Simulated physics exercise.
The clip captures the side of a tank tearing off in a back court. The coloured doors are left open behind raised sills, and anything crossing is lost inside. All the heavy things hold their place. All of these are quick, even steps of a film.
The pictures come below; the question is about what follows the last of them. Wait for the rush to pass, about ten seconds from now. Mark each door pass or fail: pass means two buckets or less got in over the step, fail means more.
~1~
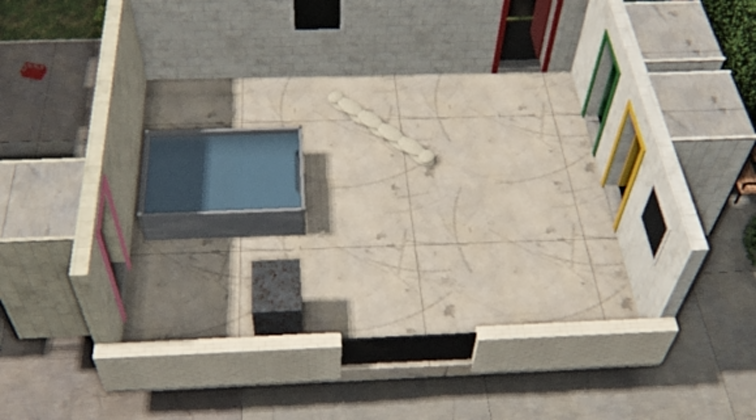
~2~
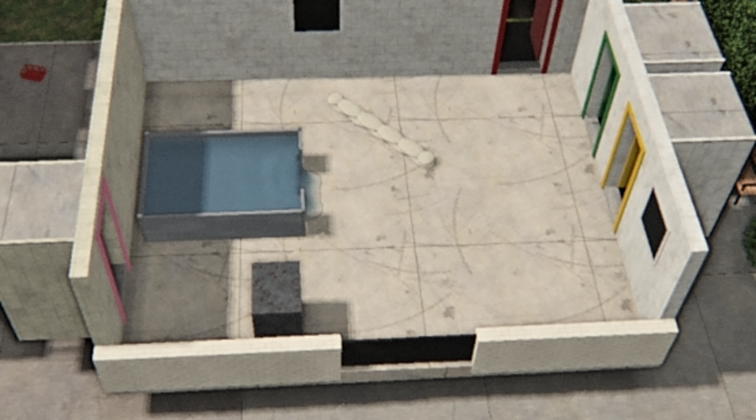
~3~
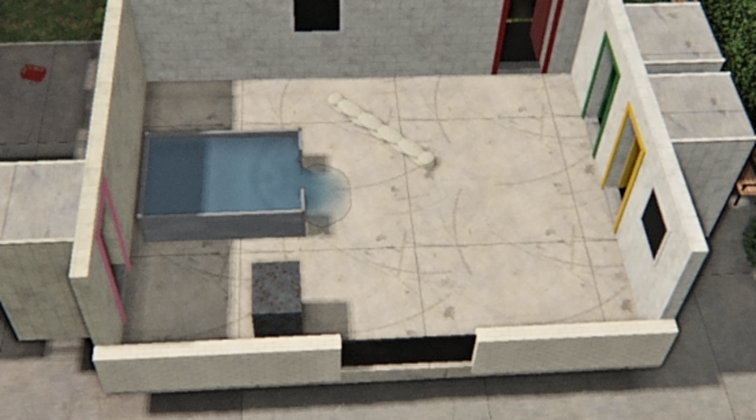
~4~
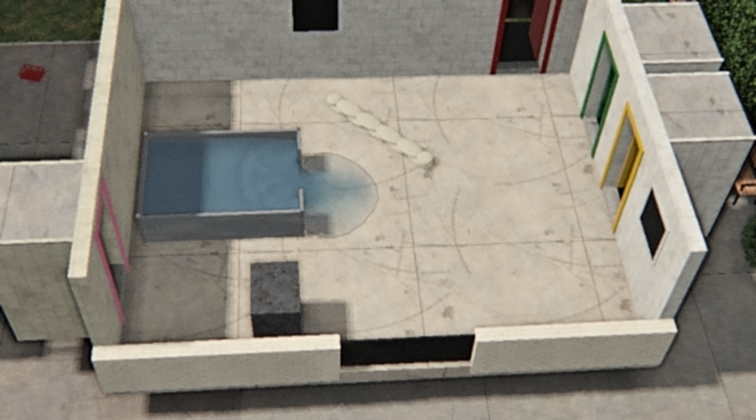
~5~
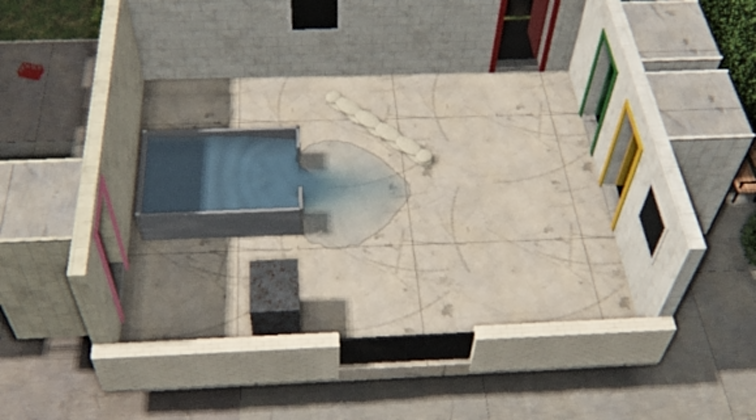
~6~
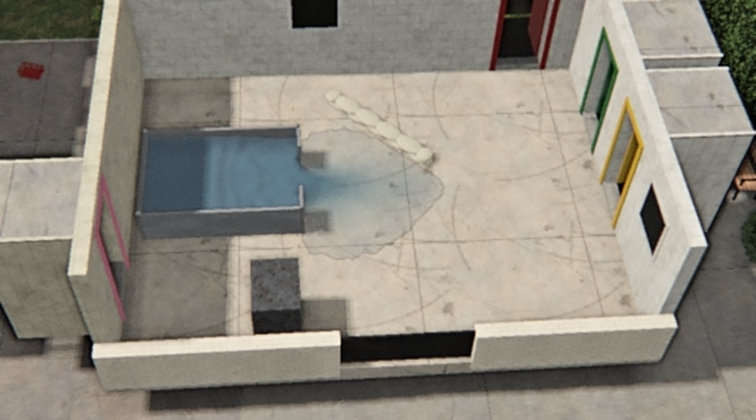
Yellow door - fail, pink door - pass, green door - pass, red door - pass.
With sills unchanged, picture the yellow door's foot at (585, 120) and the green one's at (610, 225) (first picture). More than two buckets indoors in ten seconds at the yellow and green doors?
The yellow door comes up short, and the green door gets past the limit too.
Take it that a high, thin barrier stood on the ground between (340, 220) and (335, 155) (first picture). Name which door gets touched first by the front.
The pink one.
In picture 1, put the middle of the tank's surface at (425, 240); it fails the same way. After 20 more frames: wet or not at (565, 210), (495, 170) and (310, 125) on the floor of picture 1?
One after the other: Reached, untouched, untouched.
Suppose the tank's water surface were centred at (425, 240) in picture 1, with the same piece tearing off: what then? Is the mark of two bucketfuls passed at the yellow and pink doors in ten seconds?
The yellow door exceeds it while the pink door doesn't reach it.
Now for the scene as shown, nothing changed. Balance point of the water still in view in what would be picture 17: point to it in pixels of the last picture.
It is near (298, 196).
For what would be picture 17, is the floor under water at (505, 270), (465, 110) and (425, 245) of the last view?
Result, in that order: Wetted / not wetted / wetted.
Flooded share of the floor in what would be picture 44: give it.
By my count, 60 percent.
A moment on, water covers 20 % of the floor; the yellow door not reached, the pink door not reached, the green door not reached, the red door not reached.
Next, water covers 40 % of the floor; the yellow door wet at the sill, nothing in, the pink door not reached, the green door not reached, the red door not reached.
Then, water covers 50 % of the floor; the yellow door over two buckets in, the pink door not reached, the green door wet at the sill, nothing in, the red door not reached.
Later, water covers 60 % of the floor; the yellow door far over two buckets in, the pink door not reached, the green door wet at the sill, nothing in, the red door wet at the sill, nothing in.
In the end, water covers 85 % of the floor; the yellow door far over two buckets in, the pink door not reached, the green door wet at the sill, nothing in, the red door wet at the sill, nothing in.
